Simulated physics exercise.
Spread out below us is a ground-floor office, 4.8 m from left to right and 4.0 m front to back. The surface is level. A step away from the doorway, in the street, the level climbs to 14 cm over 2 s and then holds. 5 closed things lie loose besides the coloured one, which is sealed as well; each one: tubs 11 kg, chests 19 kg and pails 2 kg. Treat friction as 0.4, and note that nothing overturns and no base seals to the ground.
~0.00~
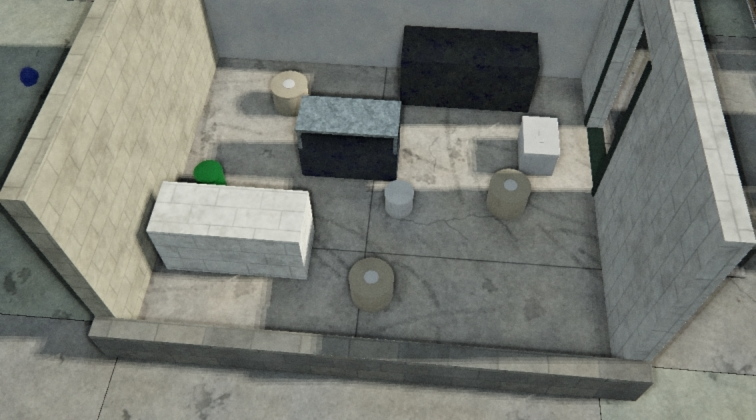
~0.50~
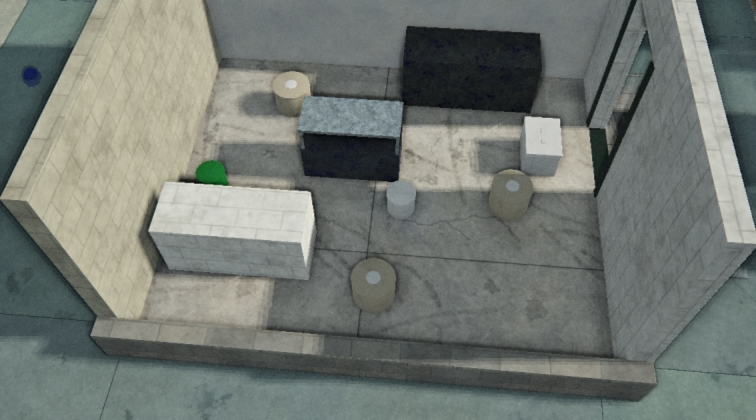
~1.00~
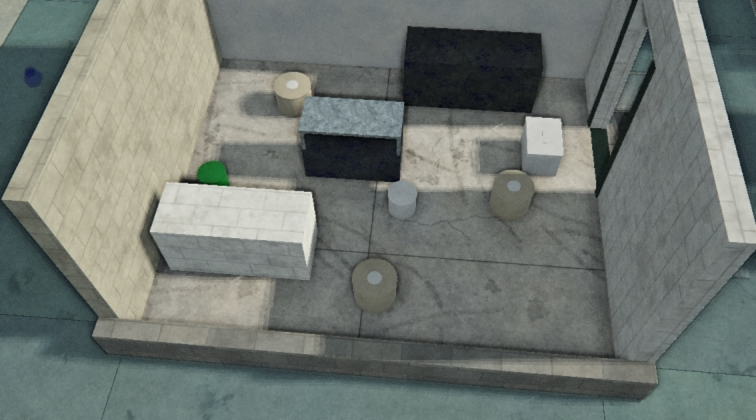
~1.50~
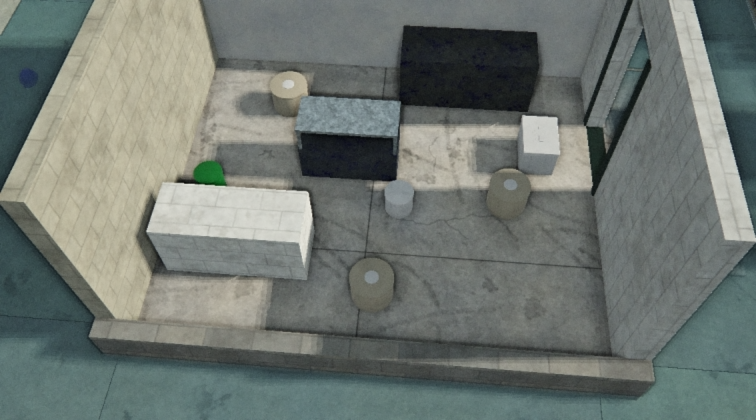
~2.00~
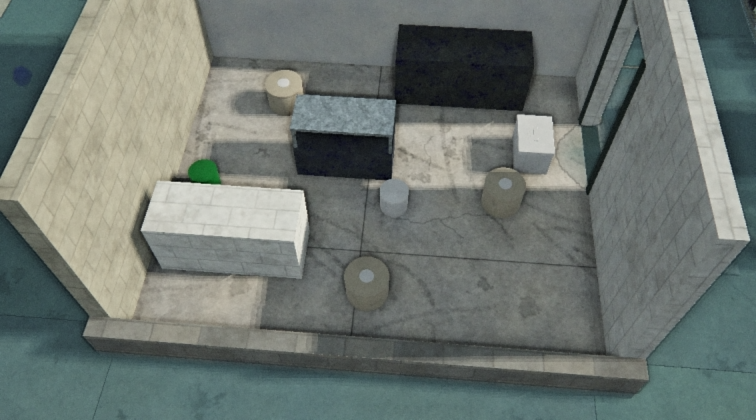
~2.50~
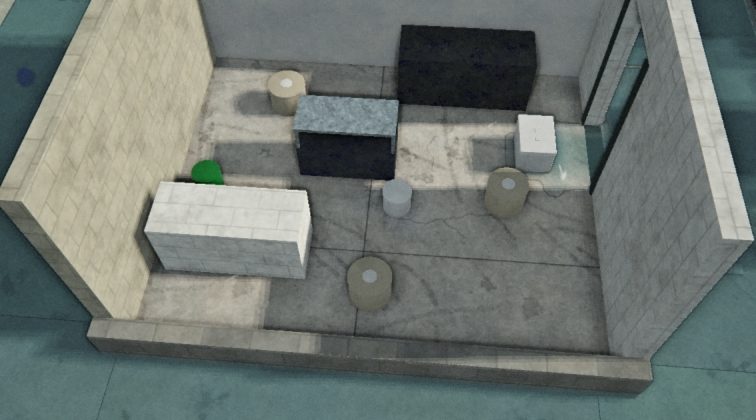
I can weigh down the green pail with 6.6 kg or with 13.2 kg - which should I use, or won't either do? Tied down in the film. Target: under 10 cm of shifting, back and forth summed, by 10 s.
Go with the lighter one.
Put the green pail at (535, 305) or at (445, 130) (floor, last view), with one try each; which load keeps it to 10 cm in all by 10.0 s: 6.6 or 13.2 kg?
Taking them in turn, the lighter mass keeps it, and only the heavier mass keeps it.
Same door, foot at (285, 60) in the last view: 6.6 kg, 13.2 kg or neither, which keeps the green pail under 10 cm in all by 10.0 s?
If so, only the heavier one succeeds.
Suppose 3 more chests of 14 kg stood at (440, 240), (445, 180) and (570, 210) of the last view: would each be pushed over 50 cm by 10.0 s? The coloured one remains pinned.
Order as asked: Stays within / goes beyond / stays within.
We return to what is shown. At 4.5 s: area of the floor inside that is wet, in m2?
Around 7.0 m2 of it.
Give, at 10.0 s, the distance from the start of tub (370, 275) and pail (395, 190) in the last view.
Respectively 0 and 150 cm.
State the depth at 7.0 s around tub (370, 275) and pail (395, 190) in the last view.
I'd estimate 1 cm for the first and 2 cm for the second.
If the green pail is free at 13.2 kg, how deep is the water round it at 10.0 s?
Around 5 cm.
After 3.5 s the green pail would be 0 cm from its start with 6.6 kg and 0 cm from its start with 13.2 kg; 0 cm of water round it then.
After 4.5 s the green pail would be 0 cm from its start with 6.6 kg and 0 cm from its start with 13.2 kg; 0 cm of water round it then.
After 7.0 s the green pail would be 0 cm from its start with 6.6 kg and 0 cm from its start with 13.2 kg; 1 cm of water round it then.
After 10.0 s the green pail would be 0 cm from its start with 6.6 kg and 0 cm from its start with 13.2 kg; 5 cm of water round it then.
